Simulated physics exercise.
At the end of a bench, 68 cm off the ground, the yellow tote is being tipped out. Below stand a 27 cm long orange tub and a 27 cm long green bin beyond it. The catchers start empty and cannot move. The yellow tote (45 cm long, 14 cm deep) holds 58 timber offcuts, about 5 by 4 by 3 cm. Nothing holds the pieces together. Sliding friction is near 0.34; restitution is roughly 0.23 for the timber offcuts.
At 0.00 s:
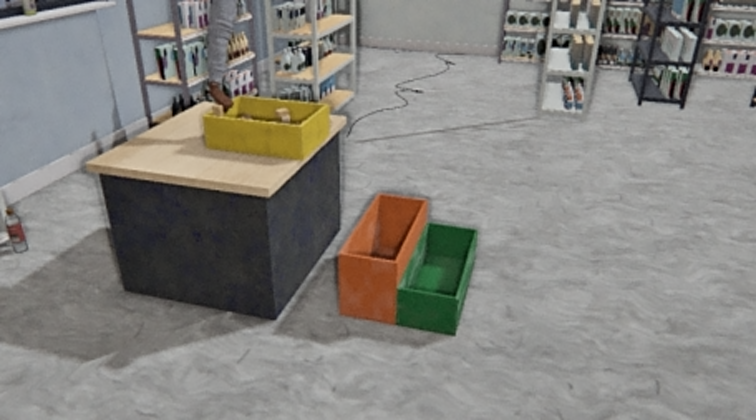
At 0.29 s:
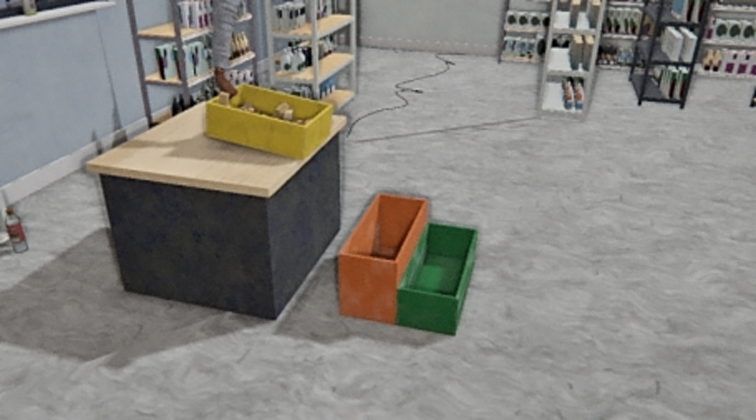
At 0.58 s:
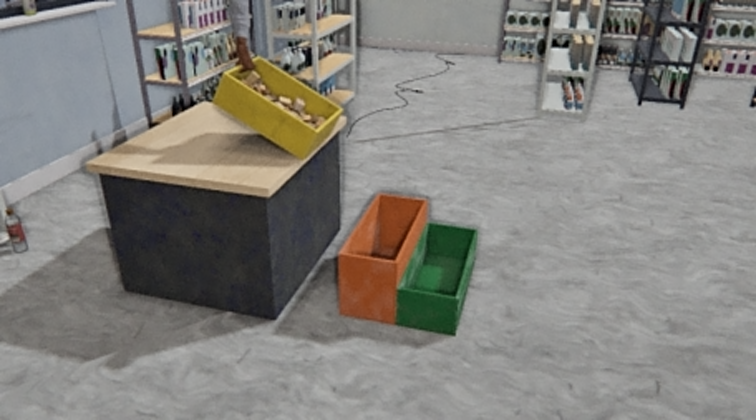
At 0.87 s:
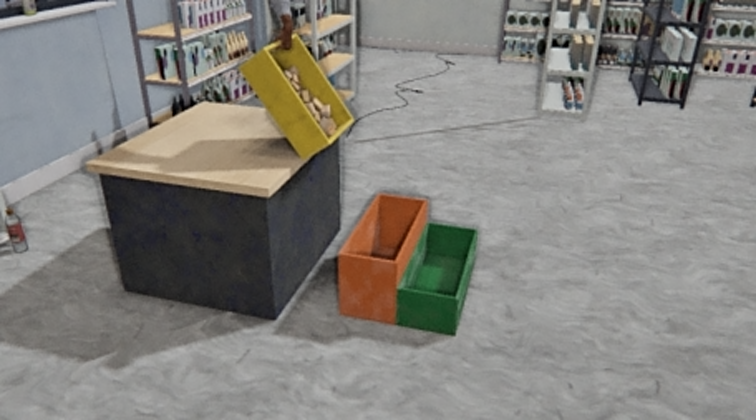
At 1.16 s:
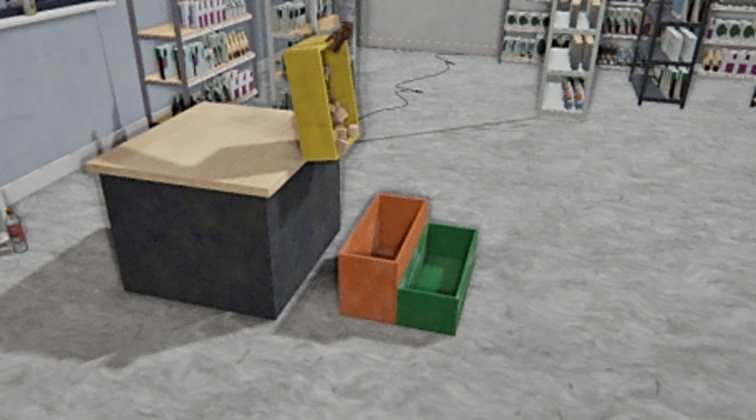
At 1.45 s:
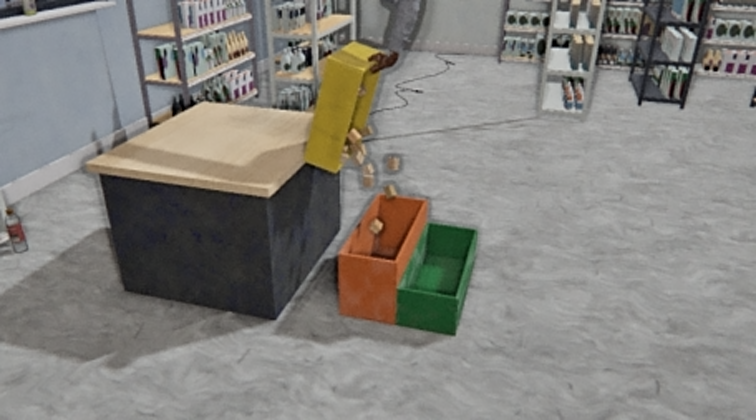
A yellow tote full of small wooden pieces was tilted up by a hand at the bench's end until it tipped past upright, and several pieces tumbled out above the orange and green tubs.
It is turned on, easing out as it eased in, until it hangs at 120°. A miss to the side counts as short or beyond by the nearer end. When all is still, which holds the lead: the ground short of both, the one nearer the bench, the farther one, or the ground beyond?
Look in the nearer one, the orange tub.
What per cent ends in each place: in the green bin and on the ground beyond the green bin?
Roughly 5 and 0 per cent.
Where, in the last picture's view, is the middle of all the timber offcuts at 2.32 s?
Near (392, 274).
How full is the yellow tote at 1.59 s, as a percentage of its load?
Some 70 per cent.
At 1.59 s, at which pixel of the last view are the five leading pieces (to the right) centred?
Around (396, 257).
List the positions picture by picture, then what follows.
In the first picture (each is followed by its nearest rim corner in this view), yellow tote, (299, 126); orange tub, (395, 262); 0° from level; none out.
The second picture shows yellow tote, (304, 126); 8° from level.
The third picture shows yellow tote, (316, 130); 28° from level.
The fourth picture shows yellow tote, (329, 141); 54° from level.
The fifth picture shows yellow tote, (337, 157); 82° from level.
The sixth picture shows yellow tote, (337, 170); orange tub, (395, 262); 105° from level; 9 out.
After 1.59 s, tilt 113°; 40 still in the yellow tote, 7 in the orange tub and 11 in the air.
After 1.76 s, tilt 119°; 15 still in the yellow tote, 14 in the orange tub and 29 in the air.
After 2.01 s, tilt 120°; 1 still in the yellow tote, 40 in the orange tub, 2 in the green bin and 15 in the air.
Final count (at 2.32 s), 53 in the orange tub, 3 in the green bin, 1 on the ground short of the orange tub and 1 on the ground beyond the green bin.
